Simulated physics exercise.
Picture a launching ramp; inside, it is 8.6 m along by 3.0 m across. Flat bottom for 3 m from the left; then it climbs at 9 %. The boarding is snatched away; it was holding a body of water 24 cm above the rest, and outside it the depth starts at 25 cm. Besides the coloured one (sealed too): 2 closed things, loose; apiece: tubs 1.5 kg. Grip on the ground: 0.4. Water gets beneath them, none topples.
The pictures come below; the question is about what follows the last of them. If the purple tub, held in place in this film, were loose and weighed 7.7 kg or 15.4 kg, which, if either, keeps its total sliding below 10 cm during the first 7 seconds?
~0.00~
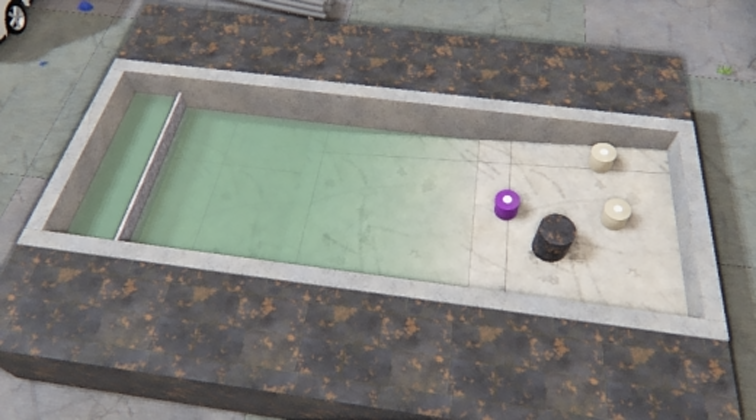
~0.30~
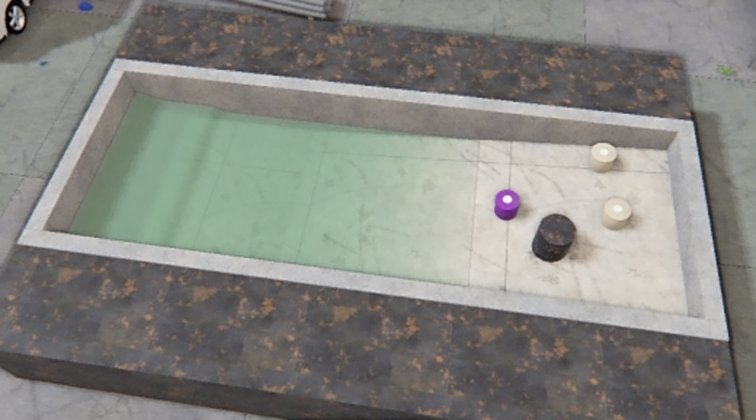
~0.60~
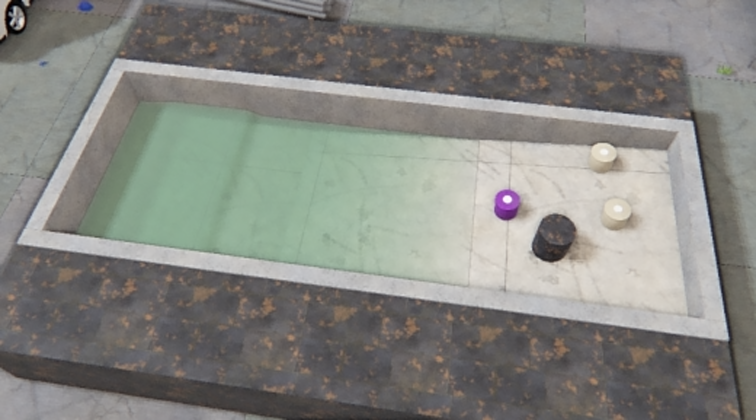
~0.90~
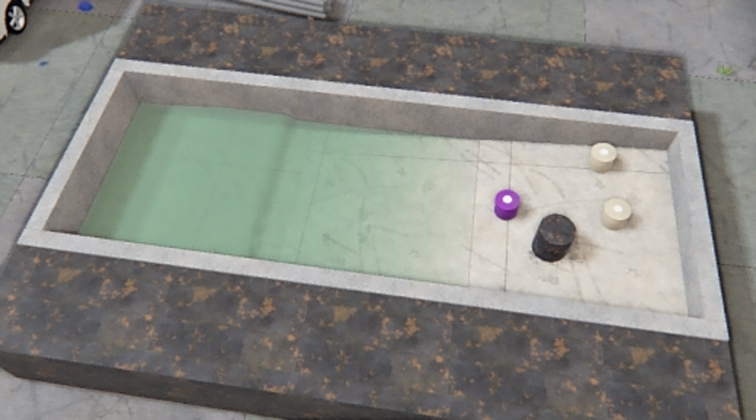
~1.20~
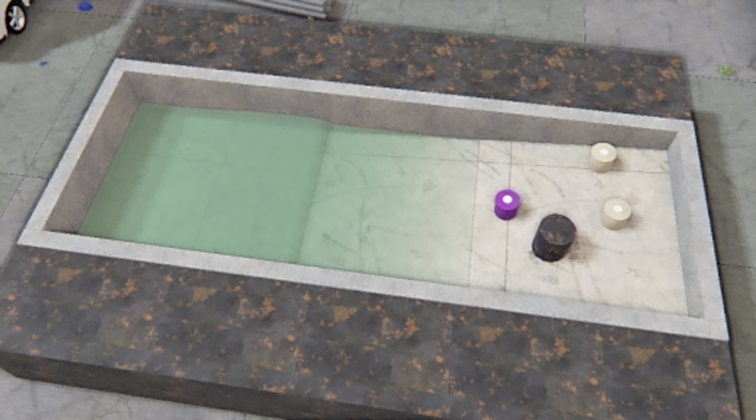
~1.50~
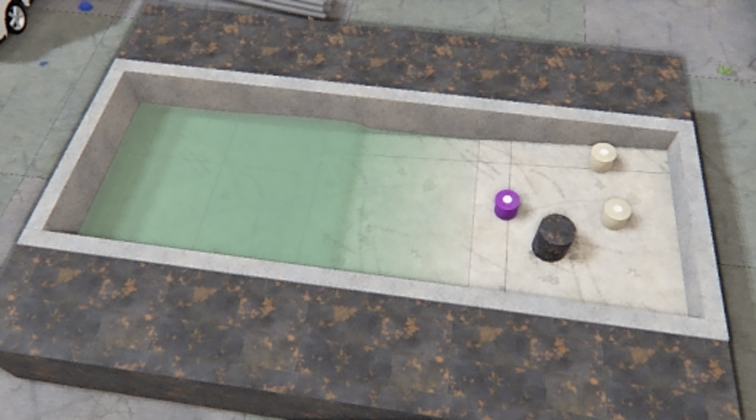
Heavier one only.
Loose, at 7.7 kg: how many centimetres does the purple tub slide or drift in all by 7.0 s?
40 cm, roughly.
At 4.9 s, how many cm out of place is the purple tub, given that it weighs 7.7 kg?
Shift: Roughly 30 cm.
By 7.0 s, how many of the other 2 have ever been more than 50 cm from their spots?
Total: 2.
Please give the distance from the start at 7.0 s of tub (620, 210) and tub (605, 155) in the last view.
First 120 cm, then 60 cm.
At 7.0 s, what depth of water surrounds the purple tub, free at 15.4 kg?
About 3 cm.
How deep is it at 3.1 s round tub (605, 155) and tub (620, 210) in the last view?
Roughly 0 and 0 cm.
After 2.1 s the purple tub would be 0 cm from its start with 7.7 kg and 0 cm from its start with 15.4 kg; 0 cm of water round it then.
After 3.1 s the purple tub would be 14 cm from its start with 7.7 kg and 0 cm from its start with 15.4 kg; 7 cm of water round it then.
After 4.9 s the purple tub would be 35 cm from its start with 7.7 kg and 0 cm from its start with 15.4 kg; 4 cm of water round it then.
After 7.0 s the purple tub would be 29 cm from its start with 7.7 kg and 0 cm from its start with 15.4 kg; 3 cm of water round it then.
